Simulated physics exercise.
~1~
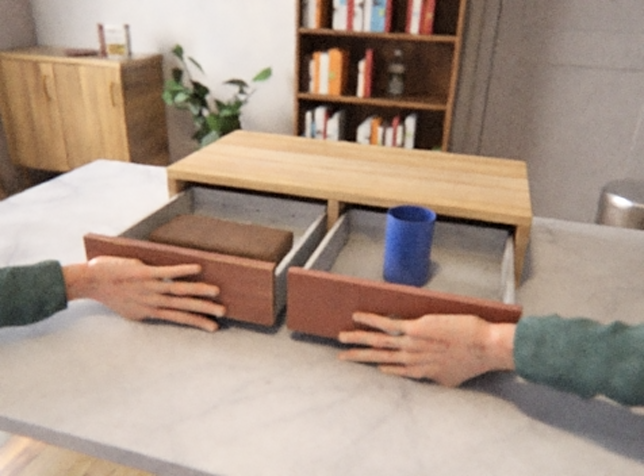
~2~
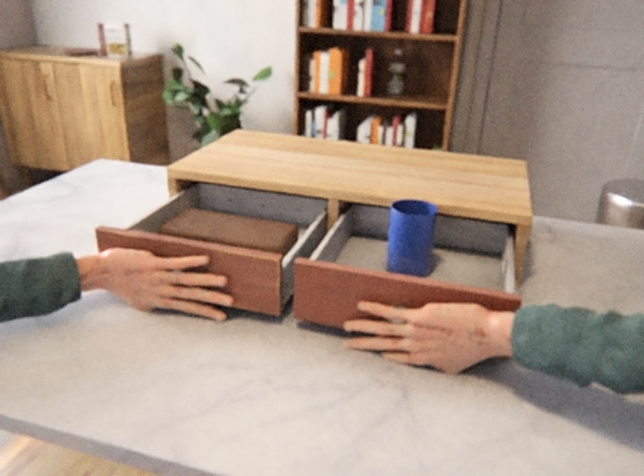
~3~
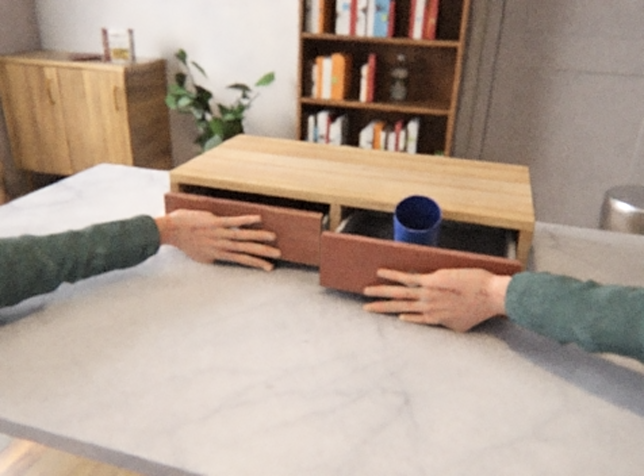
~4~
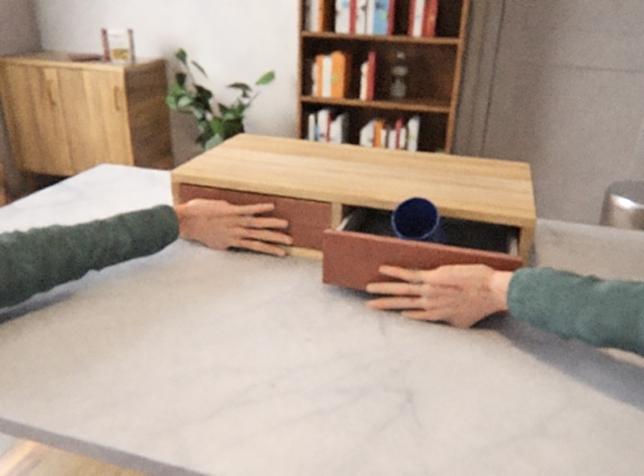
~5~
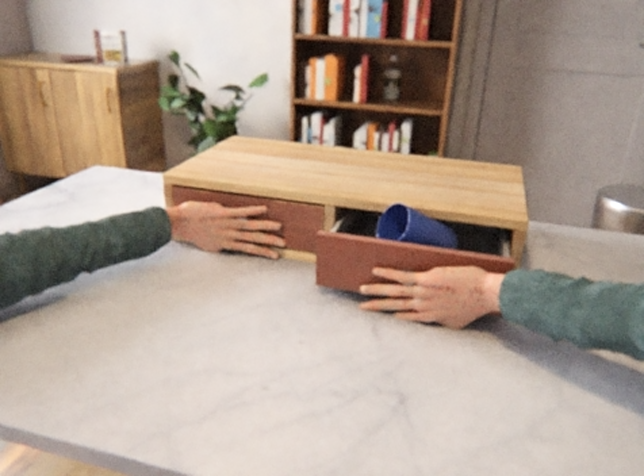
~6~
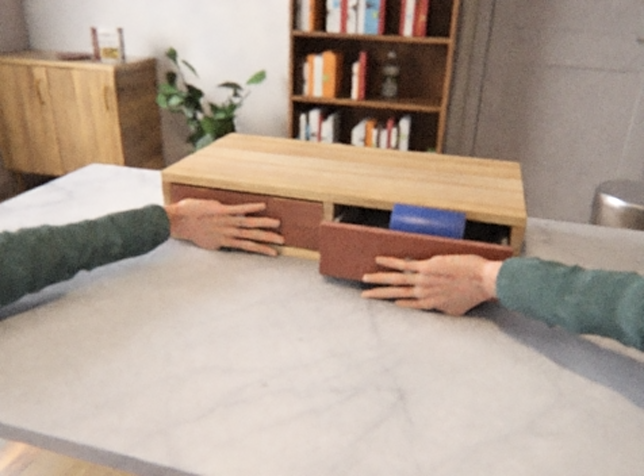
On a marble-topped table, two hands pushed a pair of open drawers inward, the left holding a brown loaf and the right an upright blue beaker. The left drawer closed flush, while the beaker tipped onto its side and the right drawer stayed ajar.
